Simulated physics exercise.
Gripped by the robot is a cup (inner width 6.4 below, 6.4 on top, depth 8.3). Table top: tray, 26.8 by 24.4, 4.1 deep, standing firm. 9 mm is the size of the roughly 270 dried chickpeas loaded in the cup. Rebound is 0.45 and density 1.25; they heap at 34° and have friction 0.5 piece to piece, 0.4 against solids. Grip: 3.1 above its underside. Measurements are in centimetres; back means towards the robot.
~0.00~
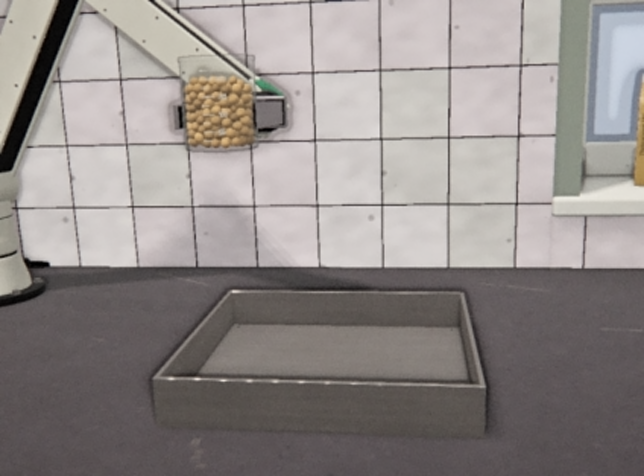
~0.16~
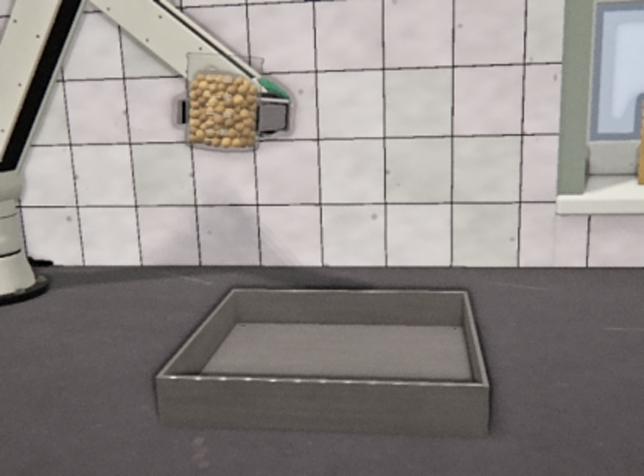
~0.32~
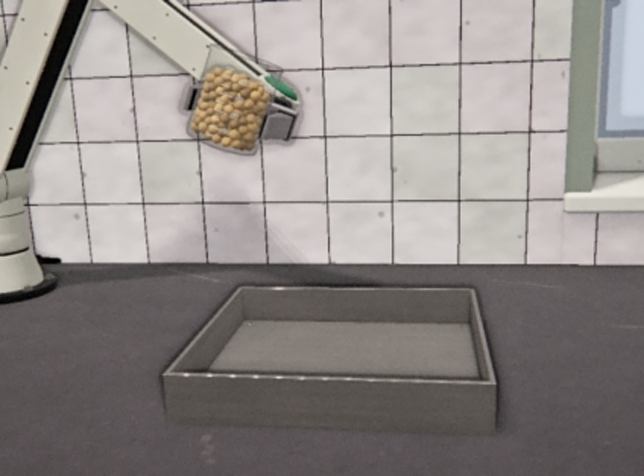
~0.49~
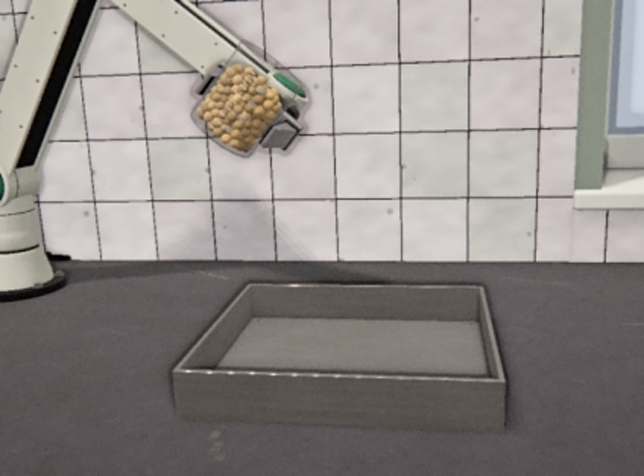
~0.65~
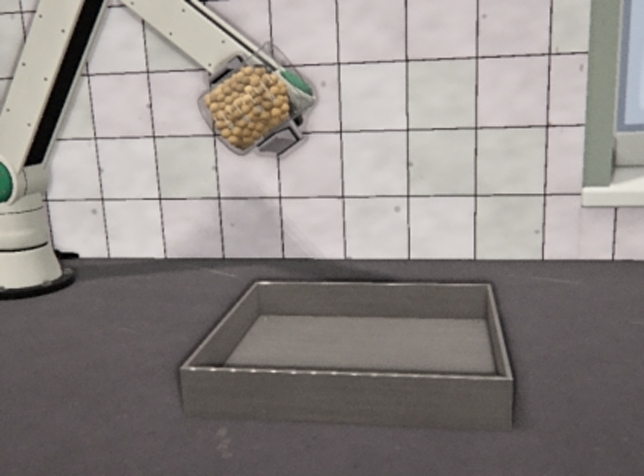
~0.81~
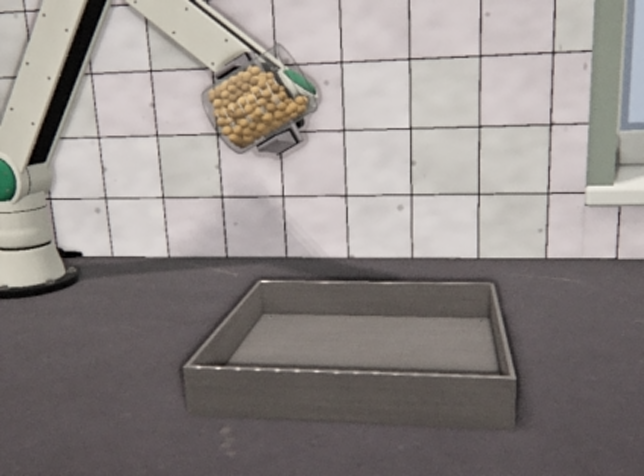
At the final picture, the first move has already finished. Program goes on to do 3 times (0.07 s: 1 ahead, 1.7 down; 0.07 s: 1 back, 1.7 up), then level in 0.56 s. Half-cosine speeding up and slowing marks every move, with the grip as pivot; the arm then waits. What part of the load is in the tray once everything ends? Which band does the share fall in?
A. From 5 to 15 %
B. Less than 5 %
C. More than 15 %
B.
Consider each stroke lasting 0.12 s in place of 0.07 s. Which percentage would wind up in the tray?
Around 0 percent.
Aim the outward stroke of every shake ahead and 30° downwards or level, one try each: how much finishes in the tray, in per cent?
First try some 5 %, second try some 20 %.
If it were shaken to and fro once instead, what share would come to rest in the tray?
About 0 per cent in that case.
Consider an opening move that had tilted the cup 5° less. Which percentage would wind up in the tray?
Estimate: Around 0 per cent.
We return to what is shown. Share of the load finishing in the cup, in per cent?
I'd put it close to 95 per cent.
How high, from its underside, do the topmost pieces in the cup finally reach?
I'd say close to 8.0 cm.
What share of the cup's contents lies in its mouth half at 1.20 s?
40 %.
After 1.20 s, tilted 62° forward, highest piece 27 above the table; 272 in the cup, 1 in the tray, 1 in flight or on a rim.
After 1.59 s, tilted 17° forward, highest piece 30 above the table; 267 in the cup, 6 in the tray, 1 in flight or on a rim.
After 1.99 s, level, highest piece 31 above the table; 267 in the cup, 7 in the tray.
After 3.04 s, level, highest piece 31 above the table; 267 in the cup, 7 in the tray.
In the end, 267 in the cup, 7 in the tray. That is 3 % in the tray.
